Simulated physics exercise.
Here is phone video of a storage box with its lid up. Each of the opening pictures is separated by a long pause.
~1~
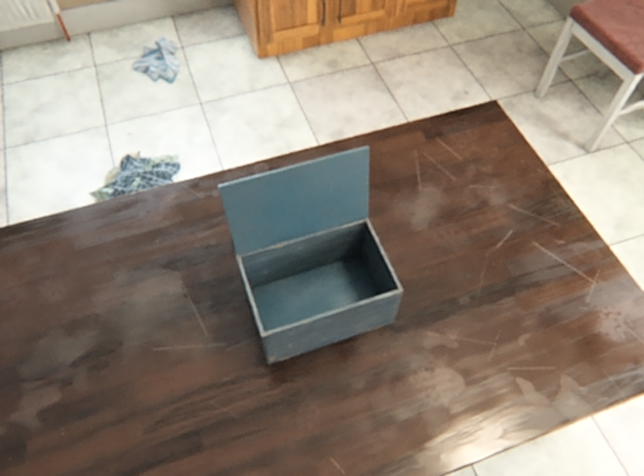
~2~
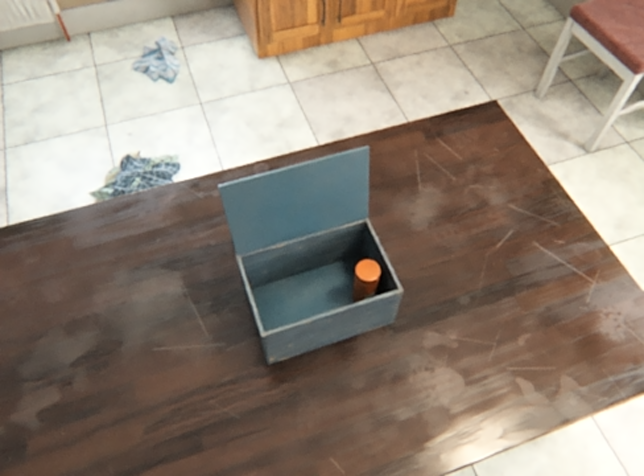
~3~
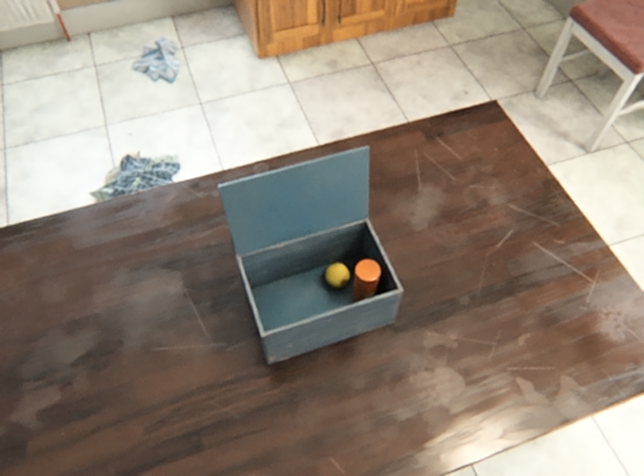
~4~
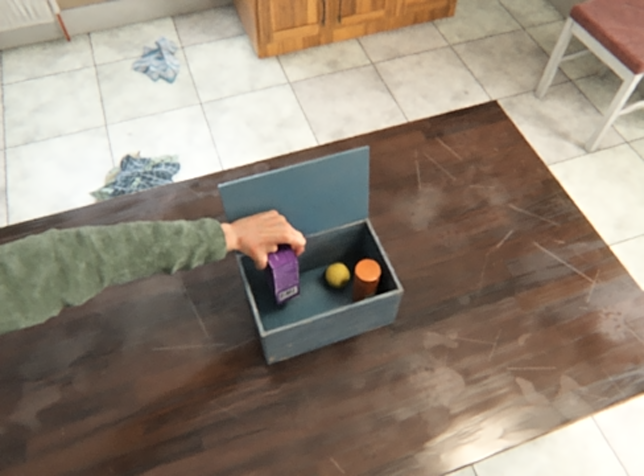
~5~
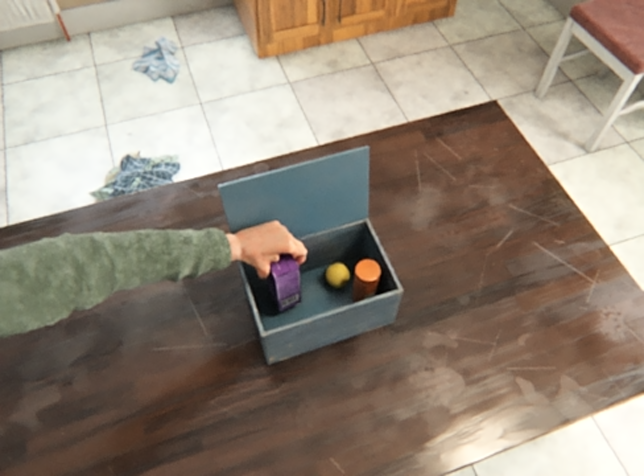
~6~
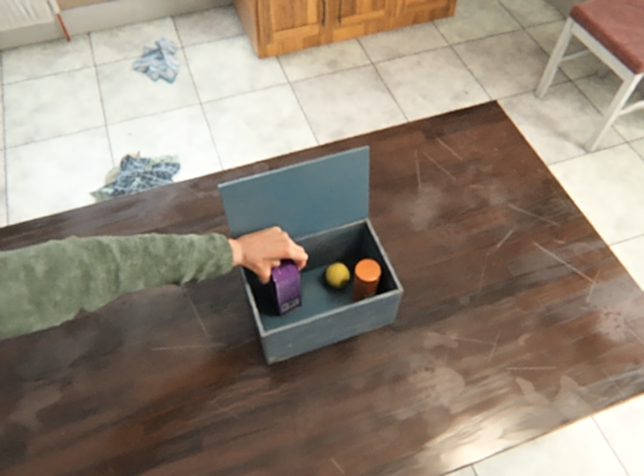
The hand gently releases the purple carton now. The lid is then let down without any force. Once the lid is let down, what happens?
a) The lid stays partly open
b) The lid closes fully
a, the lid stays partly open.
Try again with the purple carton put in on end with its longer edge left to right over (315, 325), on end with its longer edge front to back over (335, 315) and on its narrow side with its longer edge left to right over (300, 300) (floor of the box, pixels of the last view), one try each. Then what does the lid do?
Lid: First open, second open, third closed.
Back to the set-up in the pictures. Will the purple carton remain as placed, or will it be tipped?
Simply put, it remains unturned.
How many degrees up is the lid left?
Angle above rim: About 25°.
Then, 1.40 s after the last picture, lid 76° above the rim.
Then, 1.70 s after the last picture, lid 45° above the rim.
At rest, lid 27° above the rim; all 3 in place. Seen from the same camera at the end, purple carton near (284, 284).
